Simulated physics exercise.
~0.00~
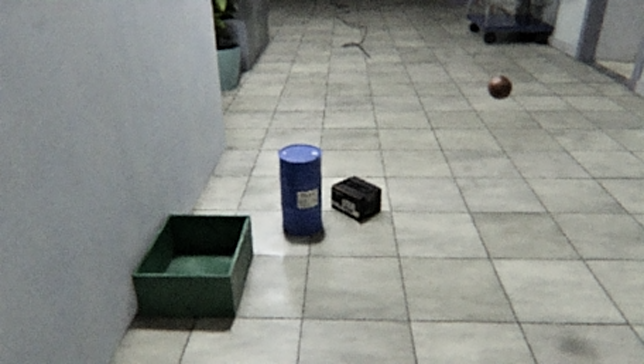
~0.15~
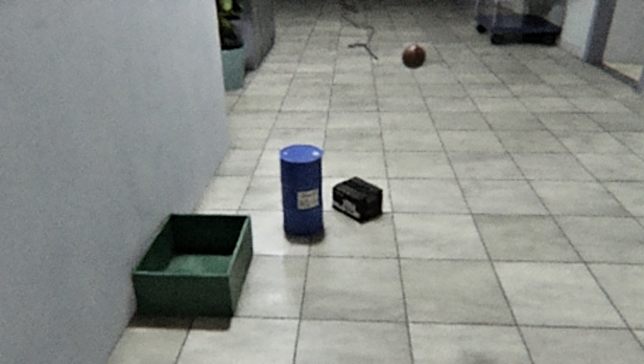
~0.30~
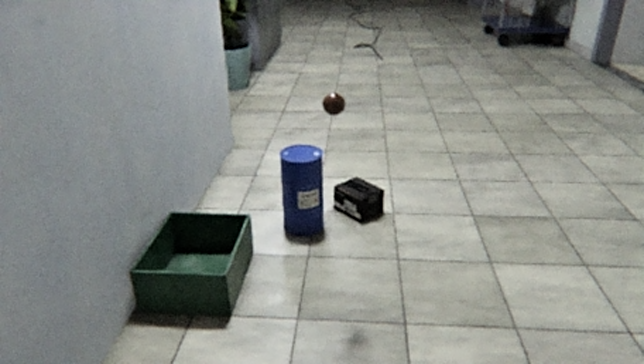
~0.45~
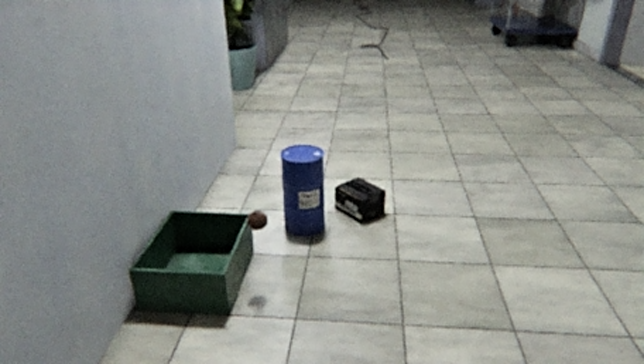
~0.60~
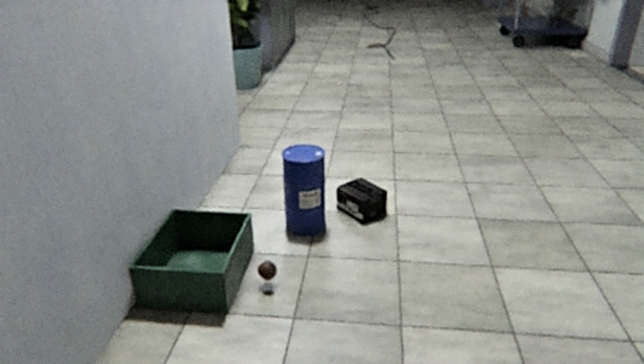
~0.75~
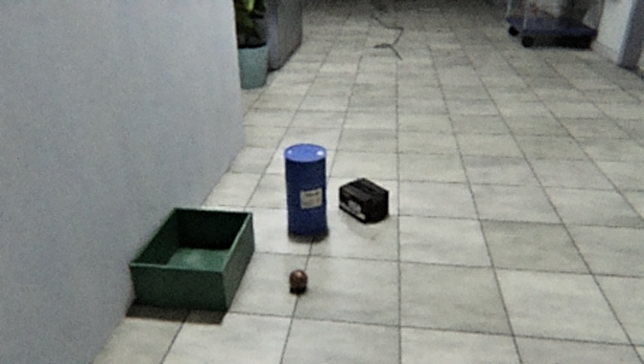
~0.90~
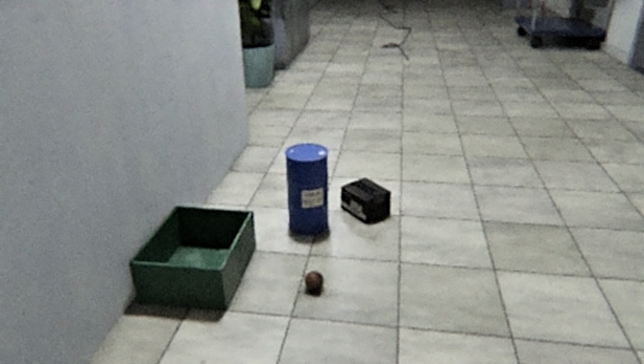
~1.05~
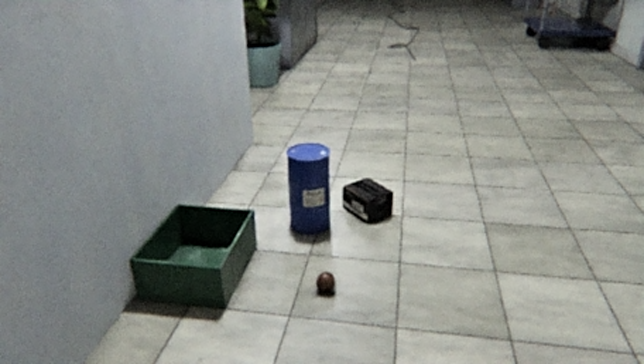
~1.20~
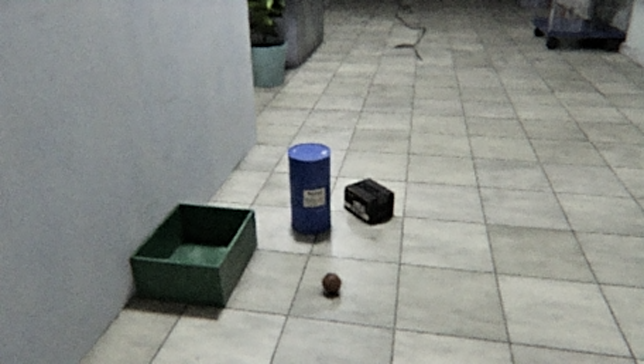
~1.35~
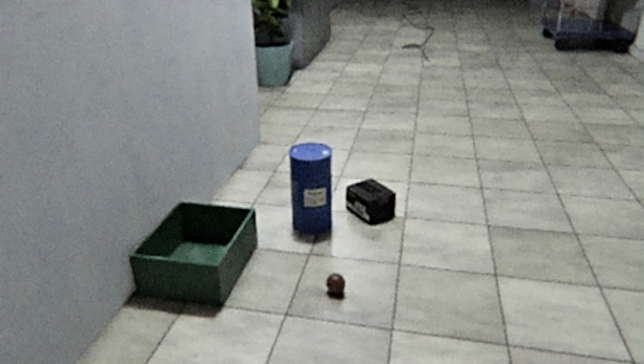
A brown ball flies toward a green box but lands outside, rolling right before a blue canister.
